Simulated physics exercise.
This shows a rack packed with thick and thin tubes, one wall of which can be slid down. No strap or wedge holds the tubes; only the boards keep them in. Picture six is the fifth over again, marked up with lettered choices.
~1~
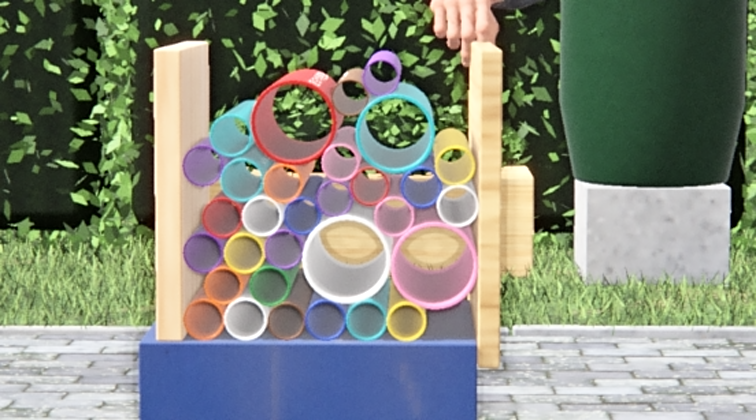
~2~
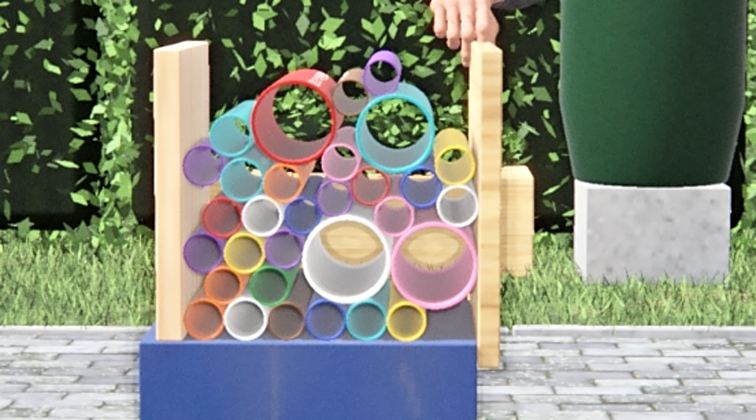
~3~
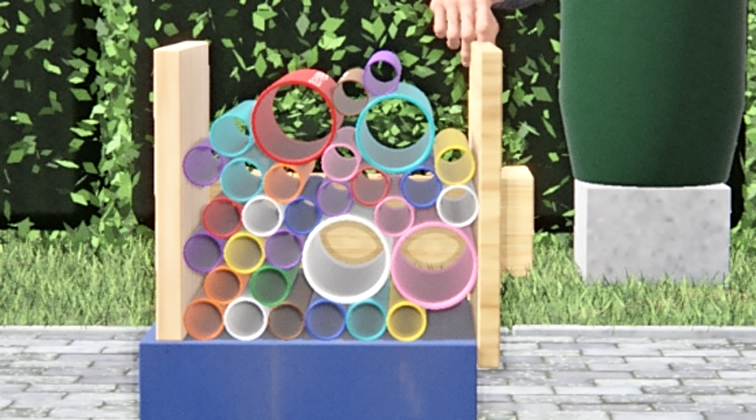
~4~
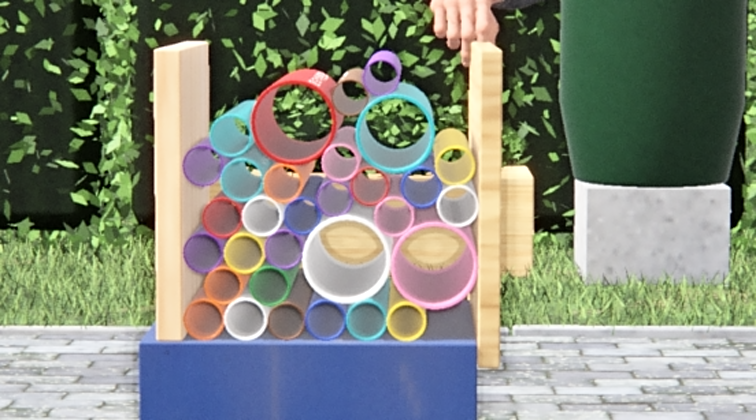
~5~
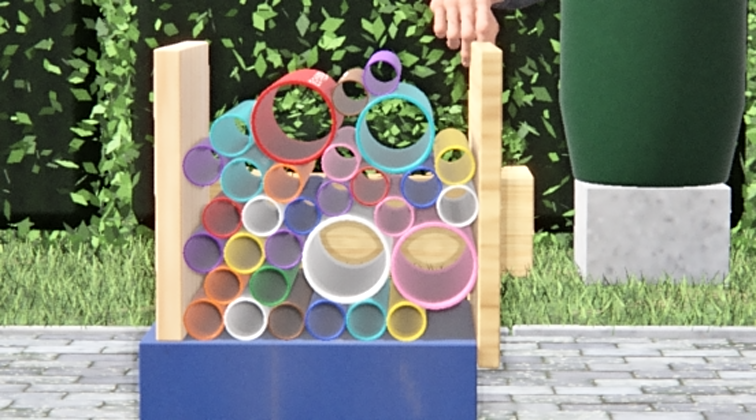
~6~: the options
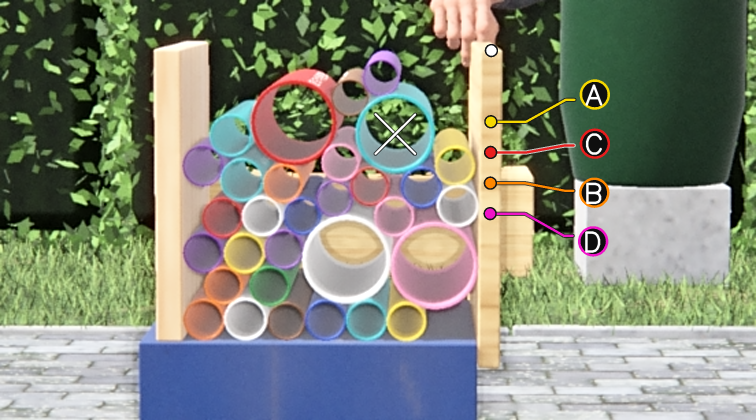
A hand rests at the top of the right wooden board of a tube rack, seen from the front on grey paving before grass and a leafy hedge. Thin tubes in many colours surround larger red, turquoise, white and pink ones above a blue base, with a dark green planter on a pale block at right. Nothing visibly moves, and the camera stays still.
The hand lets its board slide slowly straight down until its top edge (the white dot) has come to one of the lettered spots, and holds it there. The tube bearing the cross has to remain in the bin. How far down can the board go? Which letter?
Stop at D.
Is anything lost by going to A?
No.
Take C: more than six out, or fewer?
Fewer than six.
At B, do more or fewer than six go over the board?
It loses fewer than six.
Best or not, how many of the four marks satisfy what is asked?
Four of them.
On the marked copy, A at (491, 121); B at (490, 183); C at (490, 153); D at (490, 214); the cross at (395, 134); the white dot at (491, 51).
Taking D. A third of the way, top of the board (480, 126).
Two thirds of the way, top of the board (479, 210).
When it is over, top of the board (479, 213), none out over the board, the crossed one still inside.
As for the rest, A keeps the crossed one inside; B keeps the crossed one inside; C keeps the crossed one inside.
